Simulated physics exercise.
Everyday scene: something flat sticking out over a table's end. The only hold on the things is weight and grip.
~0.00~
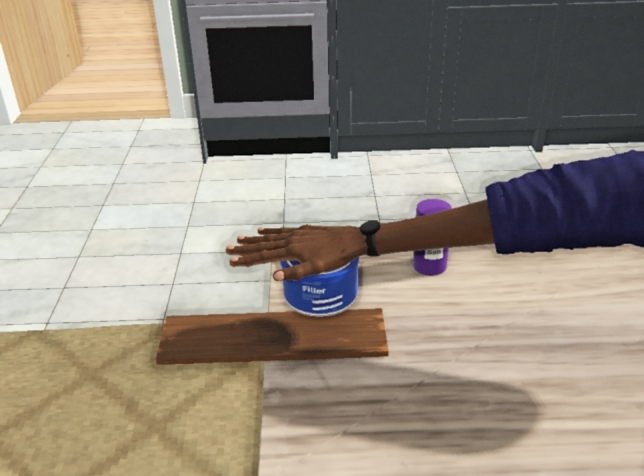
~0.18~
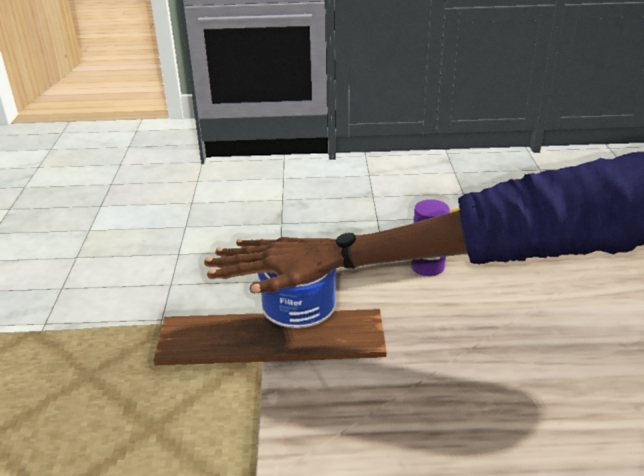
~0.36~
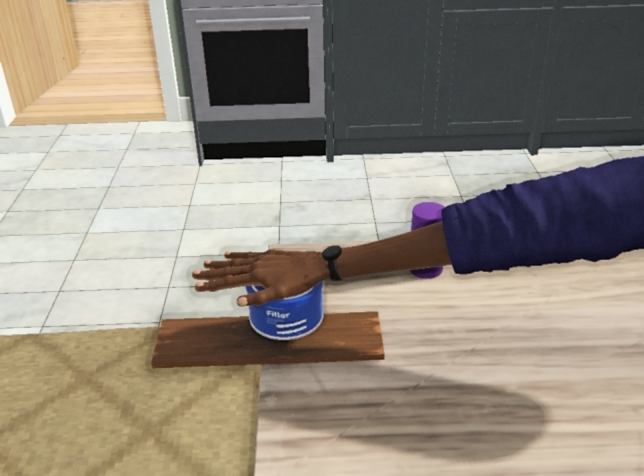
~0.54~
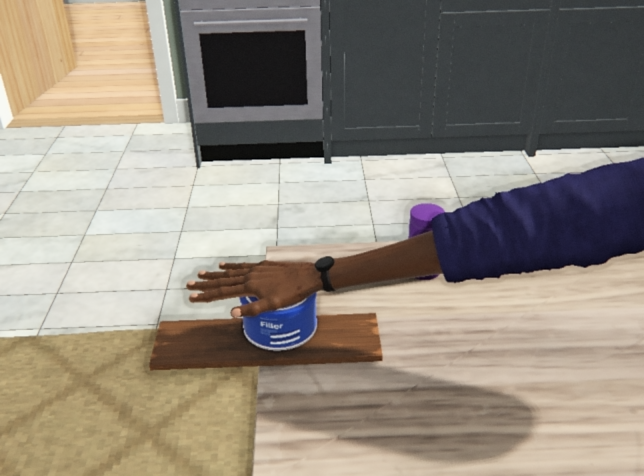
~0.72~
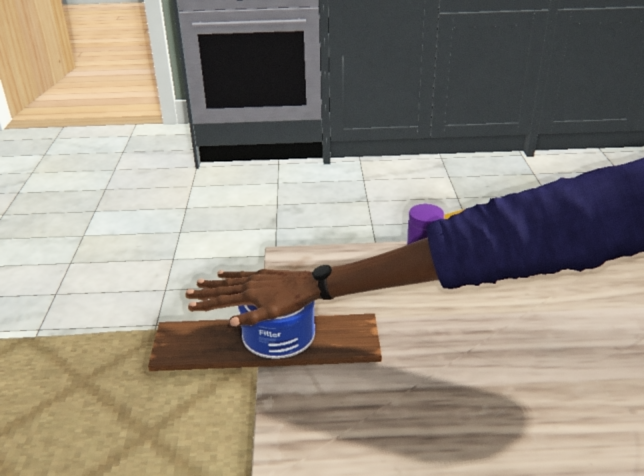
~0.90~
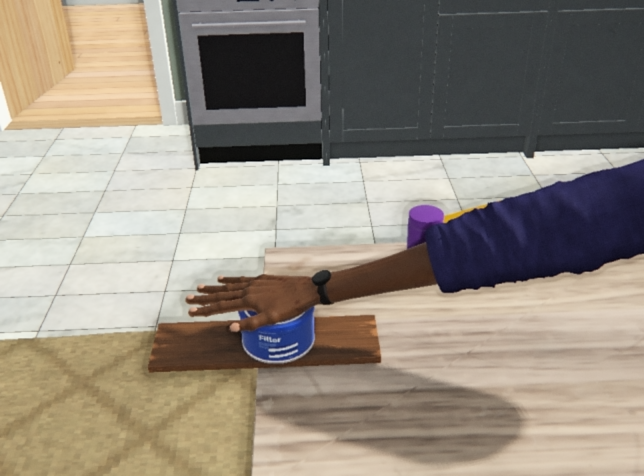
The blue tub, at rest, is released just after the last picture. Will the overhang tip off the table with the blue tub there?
No - rests there.
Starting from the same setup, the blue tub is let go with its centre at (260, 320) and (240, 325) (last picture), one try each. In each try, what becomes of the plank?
So, first go it stays in place, second go it tumbles down.
By 1.30 s, all is still.
By 2.00 s, blue tub resting near (277, 321).
When it is over (3.5 s), all 3 as before. End places, in pixels of the last picture, blue tub near (277, 321). The plank stays on the table.
